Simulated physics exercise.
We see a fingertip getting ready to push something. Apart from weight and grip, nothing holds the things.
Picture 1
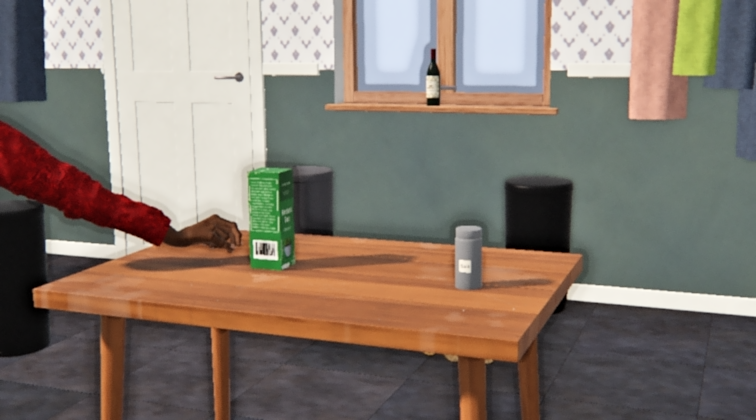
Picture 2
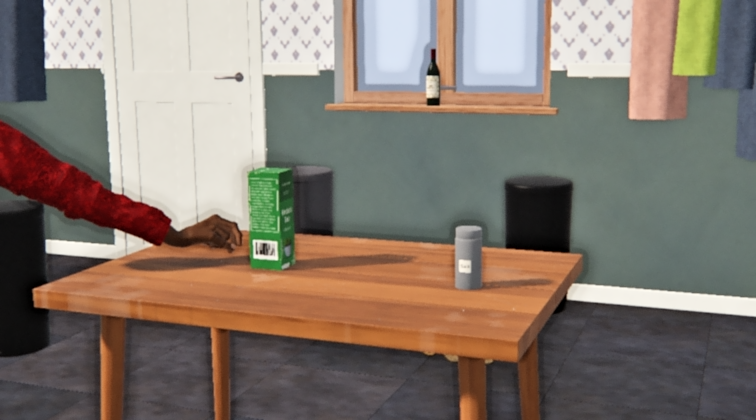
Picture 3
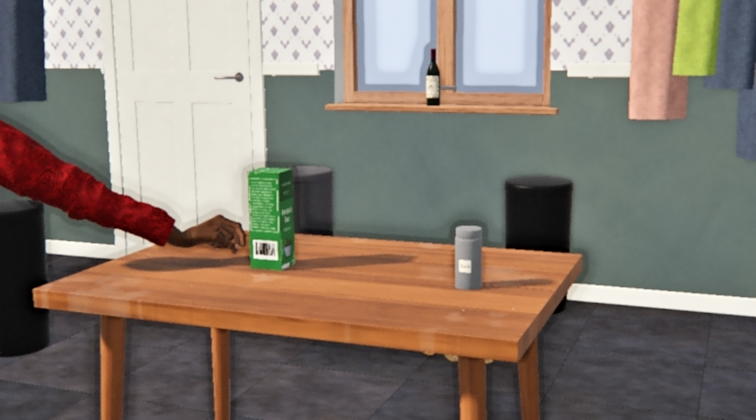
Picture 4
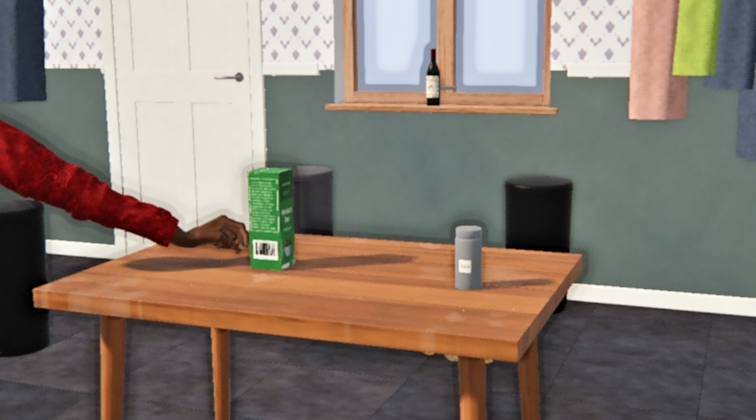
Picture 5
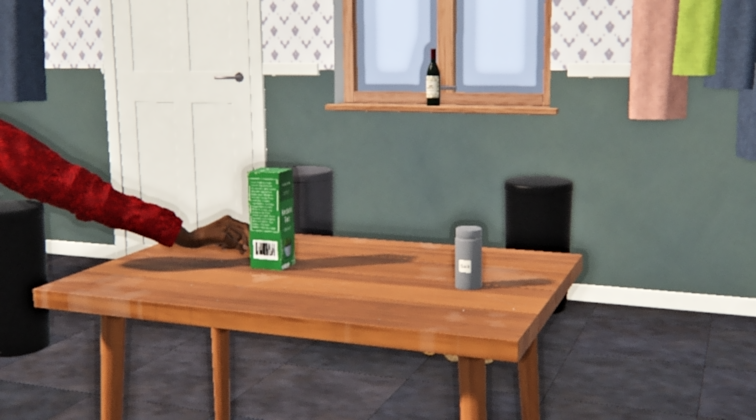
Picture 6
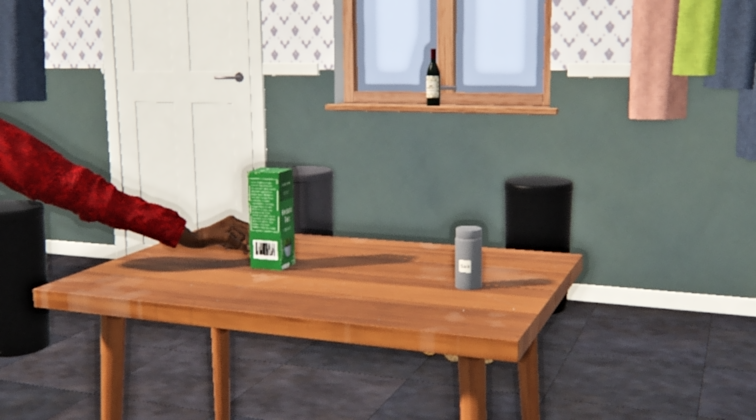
A hand in a red sleeve shifts slightly beside a green carton that stays still.
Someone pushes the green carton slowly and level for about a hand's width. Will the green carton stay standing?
Yes.
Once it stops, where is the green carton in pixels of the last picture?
End position, last frame: About (323, 222).
Then, 0.40 s later than the last frame, green carton moved a little near (285, 220).
Then, 0.80 s later than the last frame, green carton moved about its own width near (300, 221).
Then, 1.20 s later than the last frame, green carton moved about its own width near (315, 222).
When it is over, moved from the start, green carton. End places, in pixels of the last picture, green carton near (323, 222).
